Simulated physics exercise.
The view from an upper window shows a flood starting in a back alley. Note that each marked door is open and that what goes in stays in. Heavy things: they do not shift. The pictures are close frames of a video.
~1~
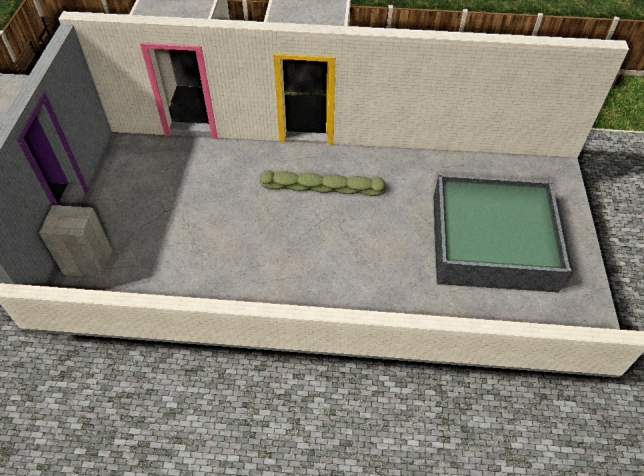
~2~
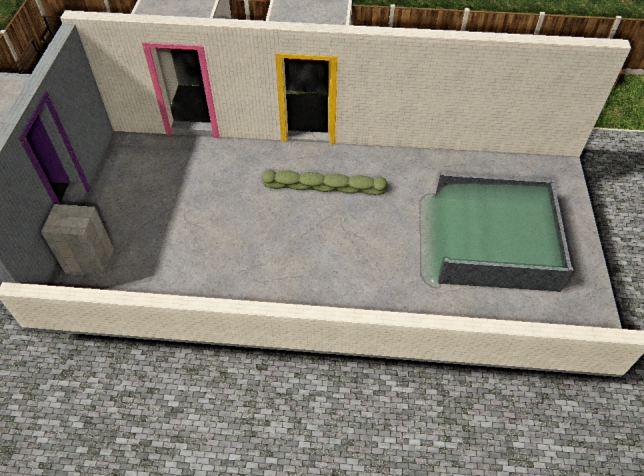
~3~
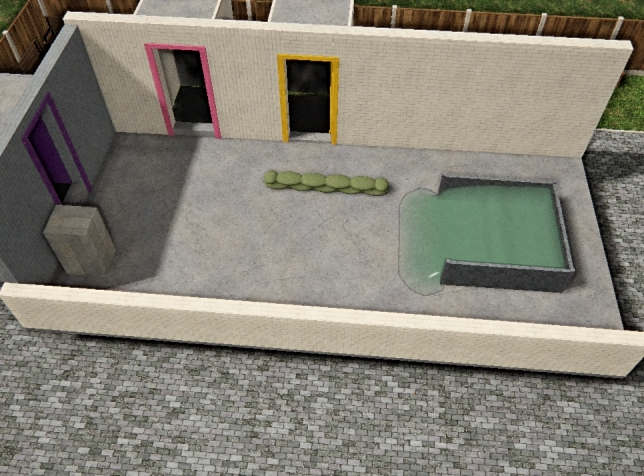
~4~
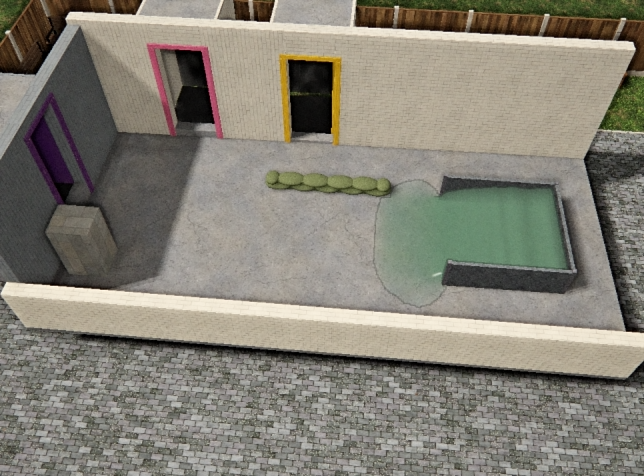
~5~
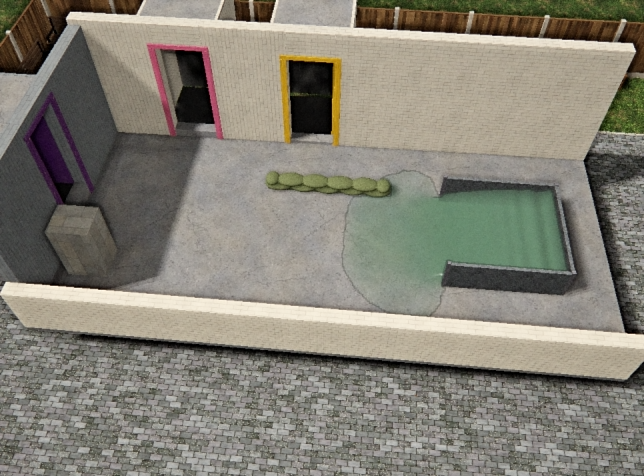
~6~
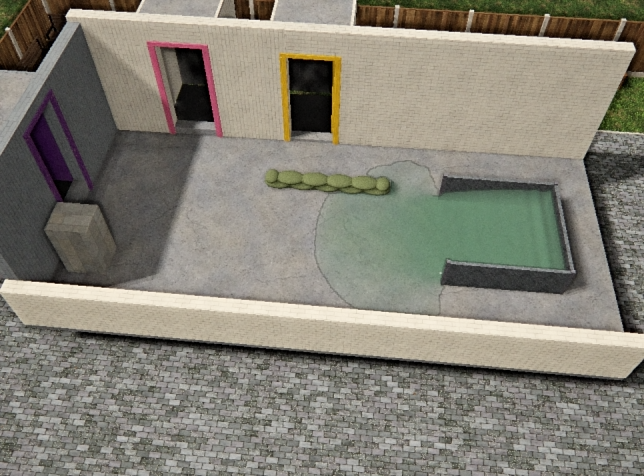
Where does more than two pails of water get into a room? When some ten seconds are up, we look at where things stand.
The pink door lets in two pails or less; the purple door lets in two pails or less; the yellow door lets in two pails or less.
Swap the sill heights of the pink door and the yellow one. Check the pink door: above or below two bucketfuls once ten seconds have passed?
After the swap, the pink one gives way.
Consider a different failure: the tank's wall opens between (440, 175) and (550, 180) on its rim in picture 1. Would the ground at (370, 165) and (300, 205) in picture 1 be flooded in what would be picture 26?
Point one reached; point two not reached.
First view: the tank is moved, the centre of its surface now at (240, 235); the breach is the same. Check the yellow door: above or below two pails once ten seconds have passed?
Each in turn: The yellow door comes in short.
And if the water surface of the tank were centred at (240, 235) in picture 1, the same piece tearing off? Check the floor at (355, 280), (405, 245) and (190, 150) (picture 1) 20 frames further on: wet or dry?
Taking them in the order asked: Spared, then spared, then inundated.
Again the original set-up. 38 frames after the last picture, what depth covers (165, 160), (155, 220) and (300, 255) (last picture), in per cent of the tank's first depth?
18, 25 and 4 in a hundred, in turn.
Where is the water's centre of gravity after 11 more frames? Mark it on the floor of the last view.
I reckon somewhere around (363, 238).
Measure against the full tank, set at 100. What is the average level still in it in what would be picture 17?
Roughly 30 per cent.
A moment on, water covers 35 % of the floor; the pink door not reached, the purple door not reached, the yellow door not reached.
Next, water covers 50 % of the floor; the pink door not reached, the purple door not reached, the yellow door wet at the sill, nothing in.
Then, water covers 70 % of the floor; the pink door not reached, the purple door wet at the sill, nothing in, the yellow door wet at the sill, nothing in.
Later, water covers 70 % of the floor; the pink door wet at the sill, nothing in, the purple door wet at the sill, nothing in, the yellow door wet at the sill, nothing in.
In the end, water covers 75 % of the floor; the pink door wet at the sill, nothing in, the purple door wet at the sill, nothing in, the yellow door under two buckets in.
